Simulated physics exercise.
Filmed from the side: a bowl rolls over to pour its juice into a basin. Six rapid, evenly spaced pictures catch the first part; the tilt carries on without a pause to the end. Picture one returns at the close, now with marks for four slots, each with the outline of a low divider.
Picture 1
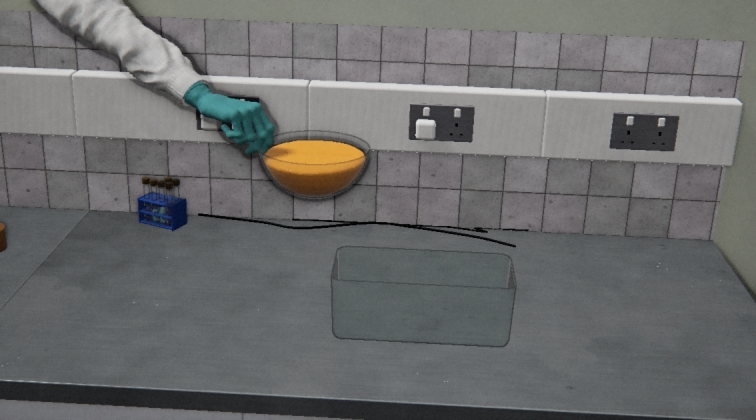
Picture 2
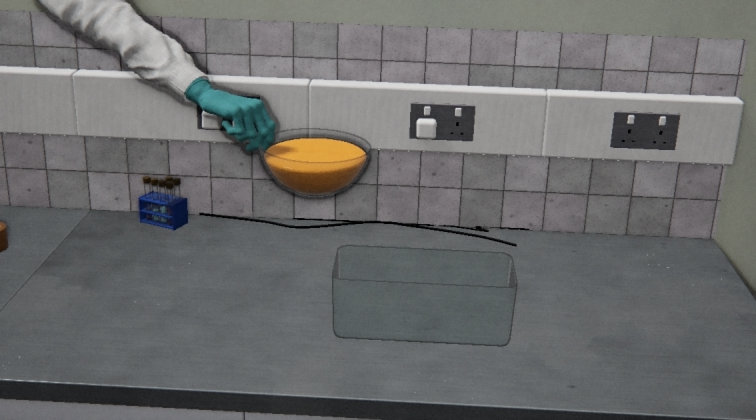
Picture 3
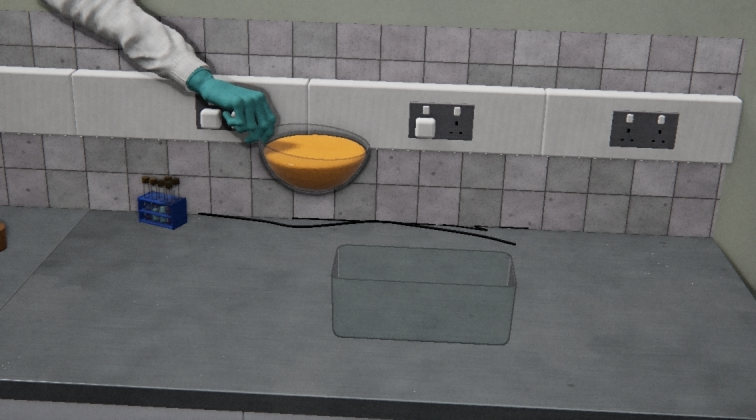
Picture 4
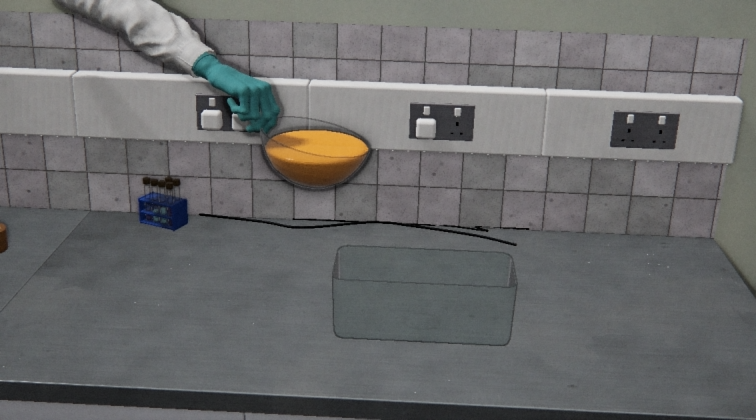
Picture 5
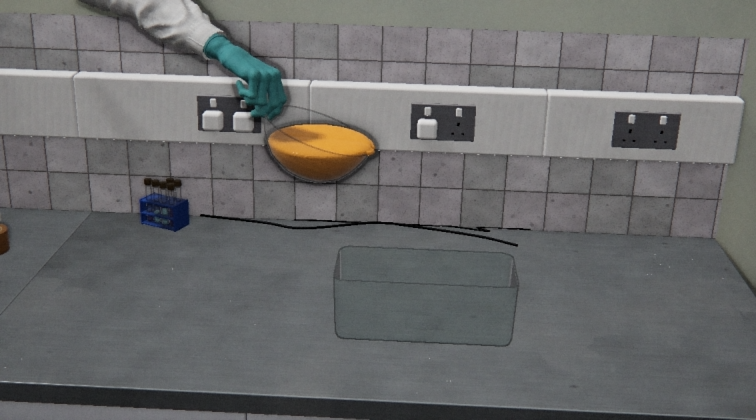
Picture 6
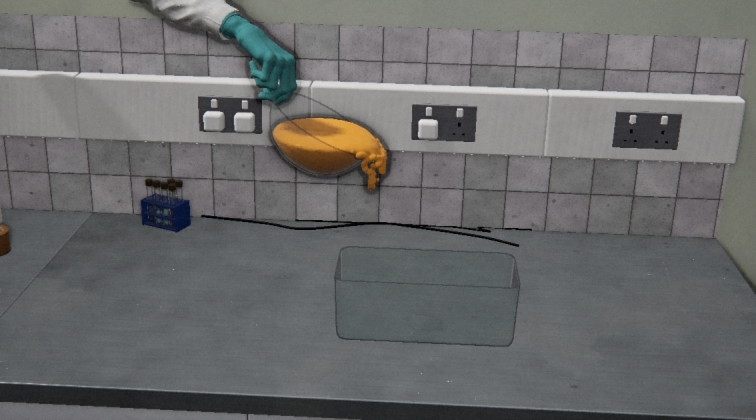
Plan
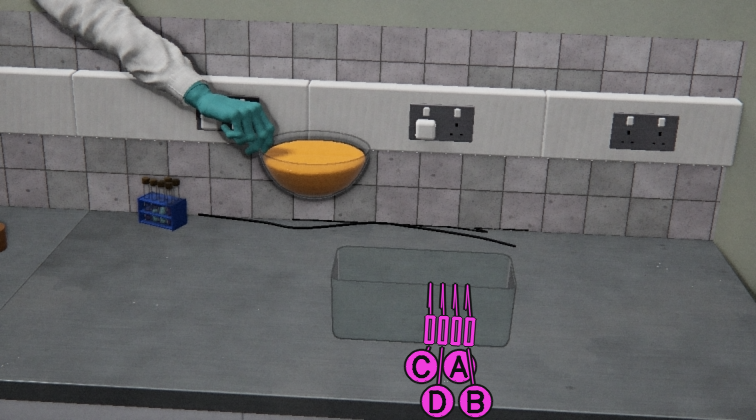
A gloved hand tilts a glass bowl rightward, and orange juice spills over its lip.
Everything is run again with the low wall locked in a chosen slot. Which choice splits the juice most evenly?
Go for D.
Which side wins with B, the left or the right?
The left side.
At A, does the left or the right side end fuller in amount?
The left side.
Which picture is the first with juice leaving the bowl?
In picture 5.
In magenta, A at (455, 348); B at (468, 349); C at (428, 347); D at (442, 347).
If A is chosen, about 77 % ends left of the wall and 19 % right of it; 4 % is lost outside.
If B is chosen, about 88 % ends left of the wall and 6 % right of it; 6 % is lost outside.
If C is chosen, about 25 % ends left of the wall and 73 % right of it.
If D is chosen, about 44 % ends left of the wall and 53 % right of it; 3 % is lost outside.
